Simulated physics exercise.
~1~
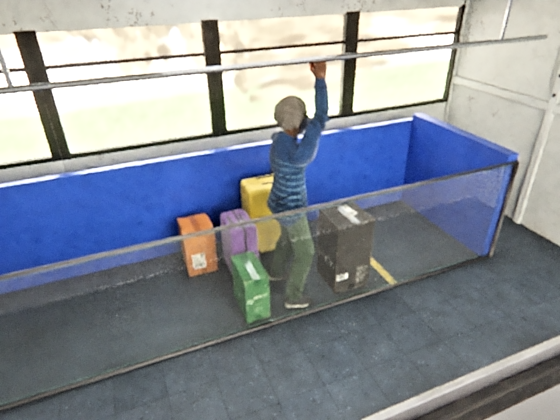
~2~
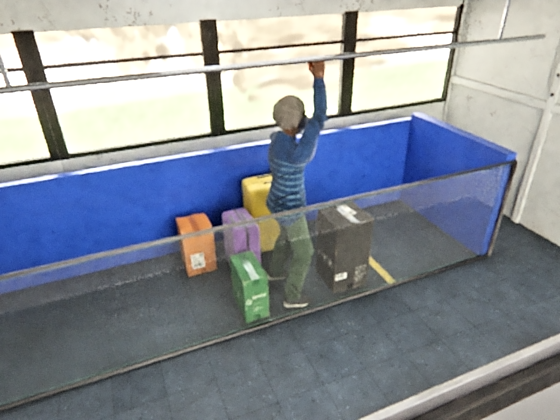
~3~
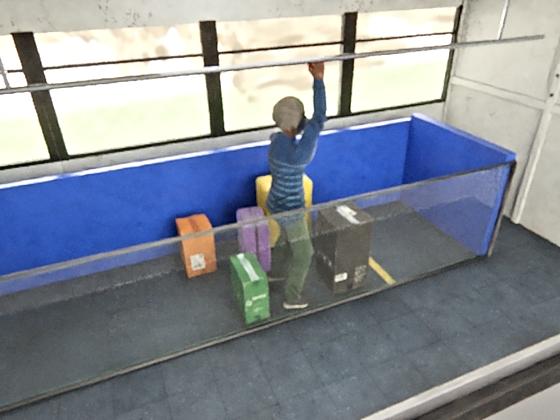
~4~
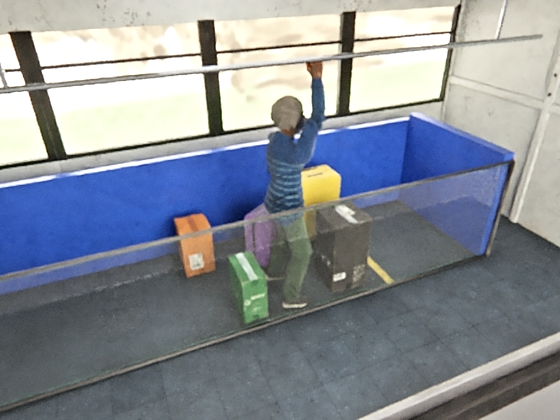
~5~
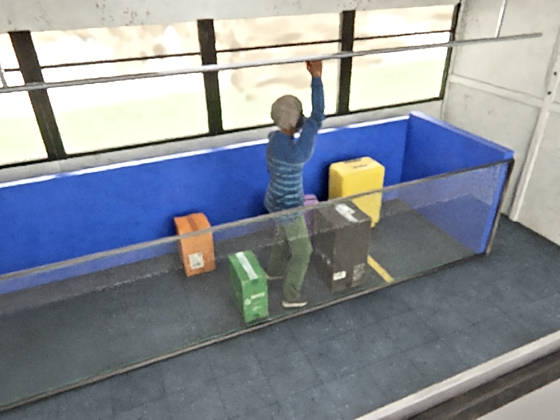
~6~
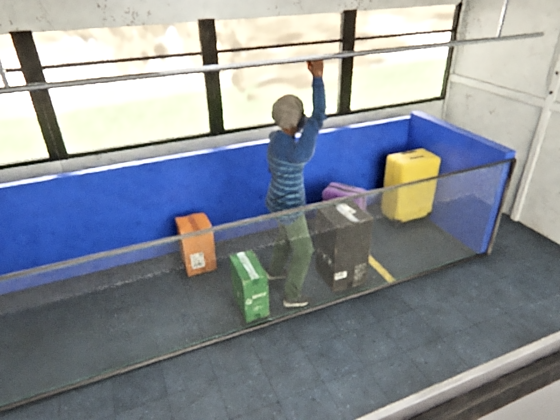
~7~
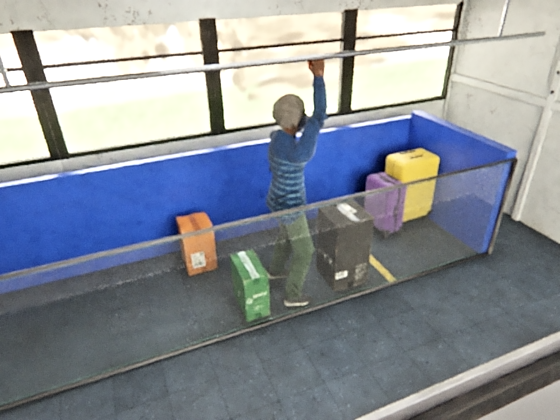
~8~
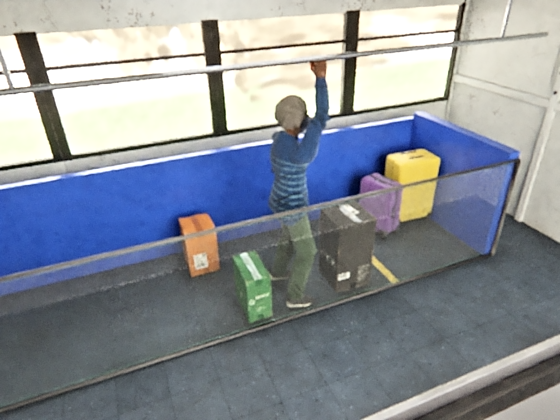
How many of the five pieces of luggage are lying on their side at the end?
None of them are lying on their side, as all five pieces are still standing upright at the end.
